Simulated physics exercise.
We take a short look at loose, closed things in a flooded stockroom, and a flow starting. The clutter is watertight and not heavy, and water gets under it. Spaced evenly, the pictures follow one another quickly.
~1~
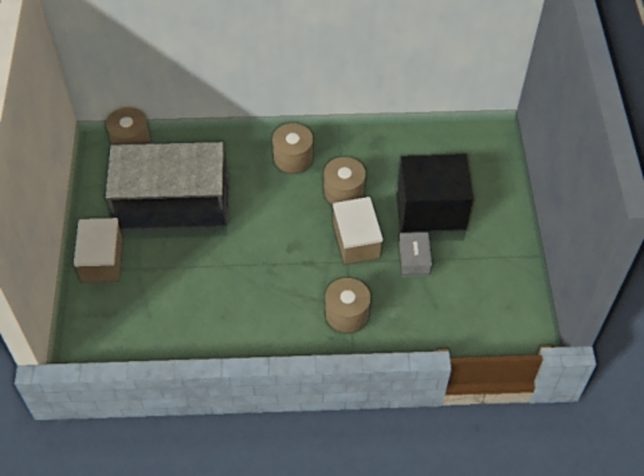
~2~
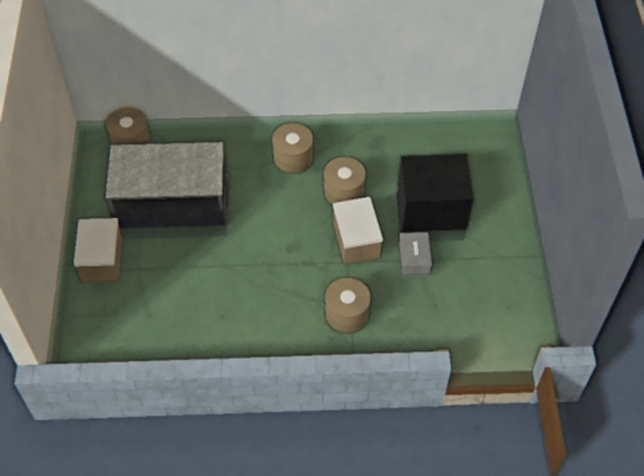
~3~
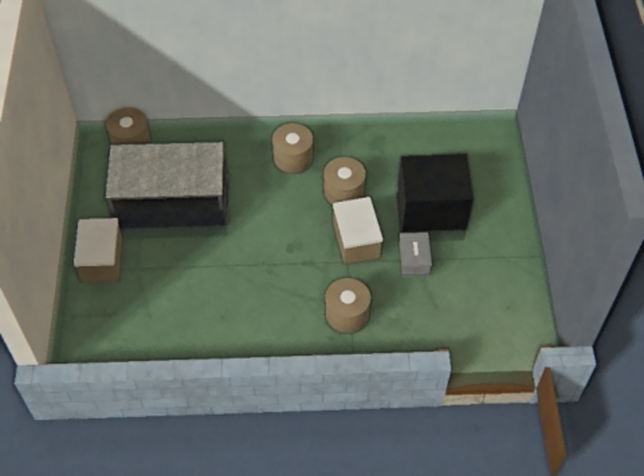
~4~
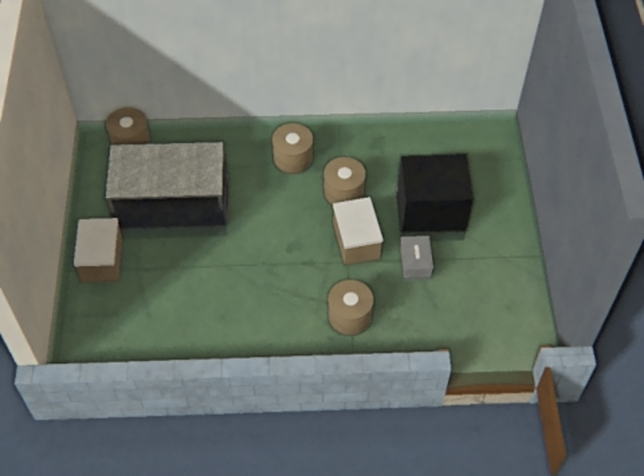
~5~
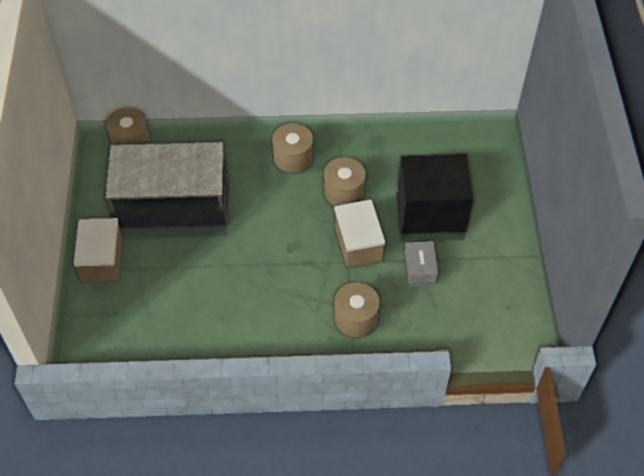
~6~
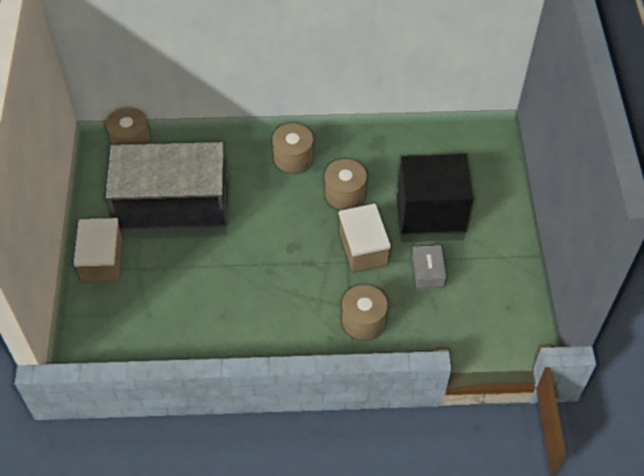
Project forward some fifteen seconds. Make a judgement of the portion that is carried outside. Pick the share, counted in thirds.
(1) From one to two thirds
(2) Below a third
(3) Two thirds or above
1, from one to two thirds.
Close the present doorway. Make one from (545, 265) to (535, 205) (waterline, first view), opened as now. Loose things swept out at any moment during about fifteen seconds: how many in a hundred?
40 per cent.
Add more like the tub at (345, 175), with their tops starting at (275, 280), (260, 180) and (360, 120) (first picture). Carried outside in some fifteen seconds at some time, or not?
In order: Exits; never exits; never exits.
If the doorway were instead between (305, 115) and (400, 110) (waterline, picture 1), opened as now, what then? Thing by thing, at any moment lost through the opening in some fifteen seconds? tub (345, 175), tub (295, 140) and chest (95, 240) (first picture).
The three read escape, escape and no escape, respectively.
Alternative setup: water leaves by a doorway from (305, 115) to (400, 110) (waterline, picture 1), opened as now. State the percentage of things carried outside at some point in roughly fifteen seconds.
Some 60 per cent of the things, roughly.
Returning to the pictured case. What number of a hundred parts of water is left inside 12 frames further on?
Estimate: Roughly 80 %.
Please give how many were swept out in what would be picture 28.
I make it 3.
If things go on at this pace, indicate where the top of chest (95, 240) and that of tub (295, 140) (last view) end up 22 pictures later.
(135, 255) and (335, 170), give or take.
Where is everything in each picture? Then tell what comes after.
A tote at (416, 249) floats; a tub at (348, 297) floats; 0 of 7 have shifted, in the first picture.
A tote at (416, 249), afloat; a tub at (348, 297), afloat; 0 of 7 have shifted, in the second picture.
A tote at (416, 249), afloat; a tub at (348, 297) floats; 0 of 7 have shifted, in the third picture.
A tote at (417, 252), afloat, close to its start; a tub at (351, 299), afloat, close to its start; 0 of 7 have shifted, in the fourth picture.
A tote at (422, 258) floats, close to its start; a tub at (357, 302) floats, close to its start; 2 of 7 have shifted, in the fifth picture.
A tote at (430, 262) floats, close to its start; a tub at (365, 304), afloat, close to its start; 3 of 7 have shifted, in the sixth picture.
A moment on, 0 of 7 are out; 7 afloat.
Next, 2 of 7 are out; 5 afloat.
Later, 3 of 7 are out; 4 afloat.
In the end, 3 of 7 are out; 4 afloat.
